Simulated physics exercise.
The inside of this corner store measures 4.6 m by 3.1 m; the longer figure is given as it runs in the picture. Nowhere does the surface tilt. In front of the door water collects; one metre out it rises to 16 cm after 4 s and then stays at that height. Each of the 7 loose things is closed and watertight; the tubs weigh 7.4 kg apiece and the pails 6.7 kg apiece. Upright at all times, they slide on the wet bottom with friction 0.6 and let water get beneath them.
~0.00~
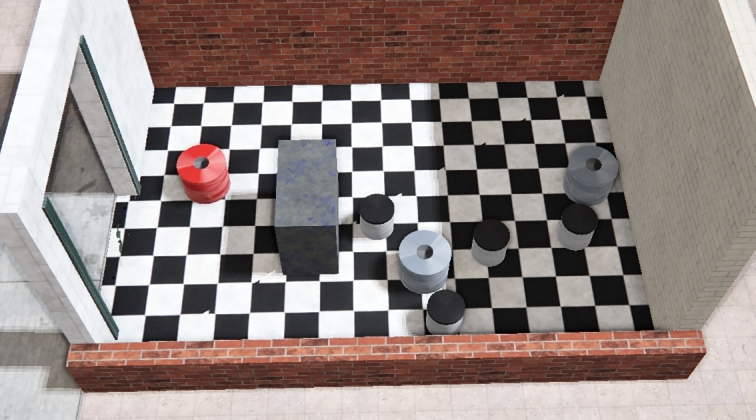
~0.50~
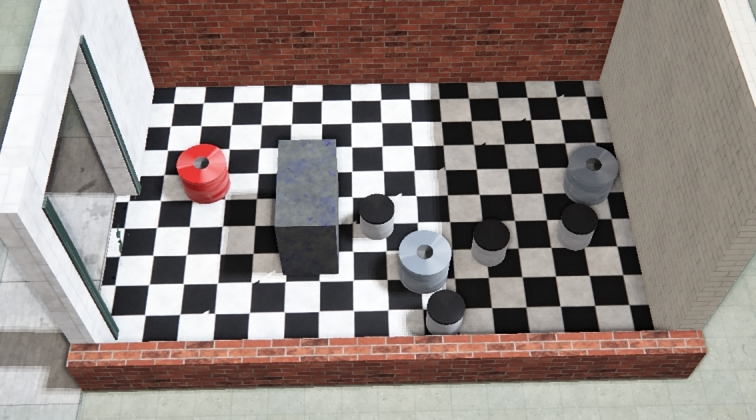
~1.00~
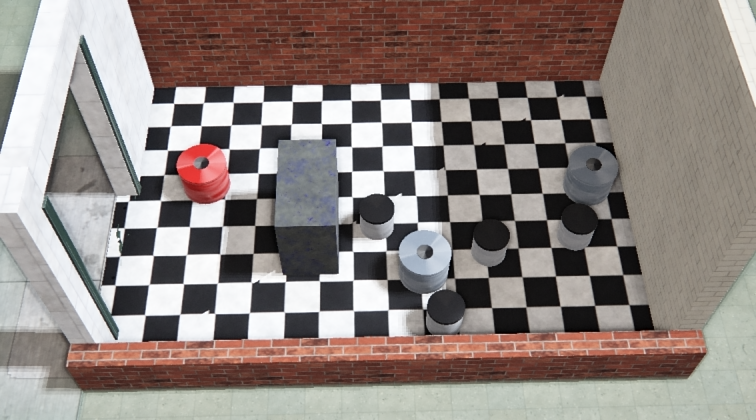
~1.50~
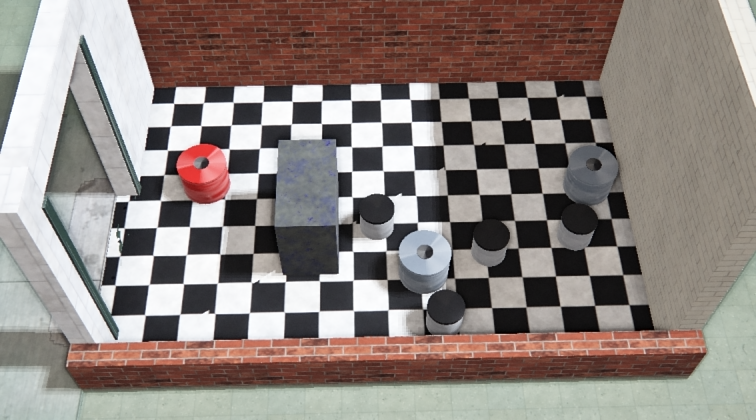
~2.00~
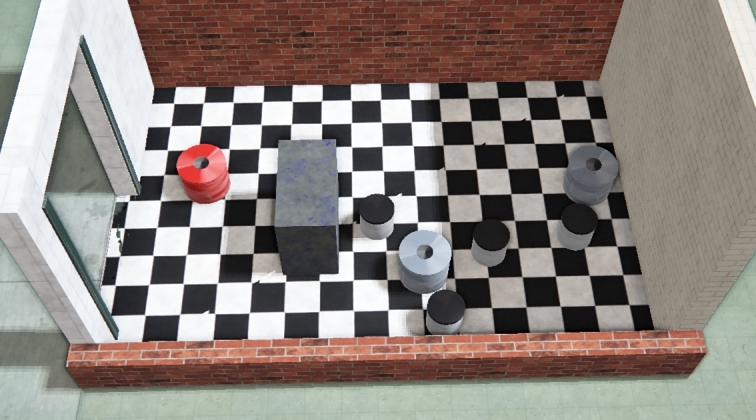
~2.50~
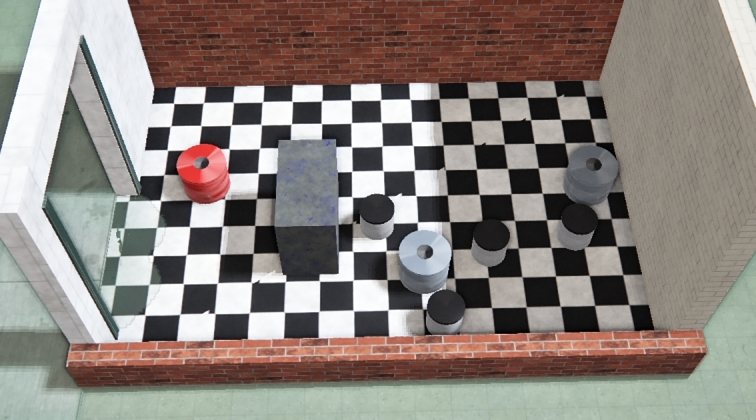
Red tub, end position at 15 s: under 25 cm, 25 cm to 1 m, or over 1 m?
It is left a little way off.
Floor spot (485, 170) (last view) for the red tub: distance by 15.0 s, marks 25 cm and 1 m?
By then it winds up well off.
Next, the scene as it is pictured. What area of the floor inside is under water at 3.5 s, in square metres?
Somewhere about 1.5 m2, give or take.
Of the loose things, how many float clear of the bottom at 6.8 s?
My tally comes to 0.
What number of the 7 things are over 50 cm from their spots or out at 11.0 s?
4.
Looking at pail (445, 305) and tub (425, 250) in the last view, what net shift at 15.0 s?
150 cm and 100 cm respectively.
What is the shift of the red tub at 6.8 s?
40 cm, give or take.
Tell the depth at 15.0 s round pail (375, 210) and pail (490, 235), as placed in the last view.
I'd estimate 10 cm for the first and 9 cm for the second.
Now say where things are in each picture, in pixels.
In the first frame, the red tub at (201, 163), on the bottom; 0.0 m2 under water; 0 of 7 have shifted.
In the second frame, the red tub at (201, 163), on the bottom; water covers 0.0 m2; 0 of 7 have shifted.
In the third frame, the red tub at (201, 163) rests on the ground; water covers 0.0 m2; 0 of 7 have shifted.
In the fourth frame, the red tub at (201, 163) rests on the ground; water covers 0.0 m2; 0 of 7 have shifted.
In the fifth frame, the red tub at (201, 163), on the bottom; water covers 0.0 m2; 0 of 7 have shifted.
In the sixth frame, the red tub at (201, 163), on the bottom; water covers 0.3 m2; 0 of 7 have shifted.
After 3.5 s the red tub is near (201, 163), 0.0 m from its start, aground; 0 afloat.
After 6.8 s the red tub is near (212, 126), 0.4 m from its start, aground; 0 afloat.
After 11.0 s the red tub is near (169, 91), 1.0 m from its start, afloat; 3 afloat.
After 15.0 s the red tub is near (215, 109), 0.6 m from its start, afloat; 7 afloat.
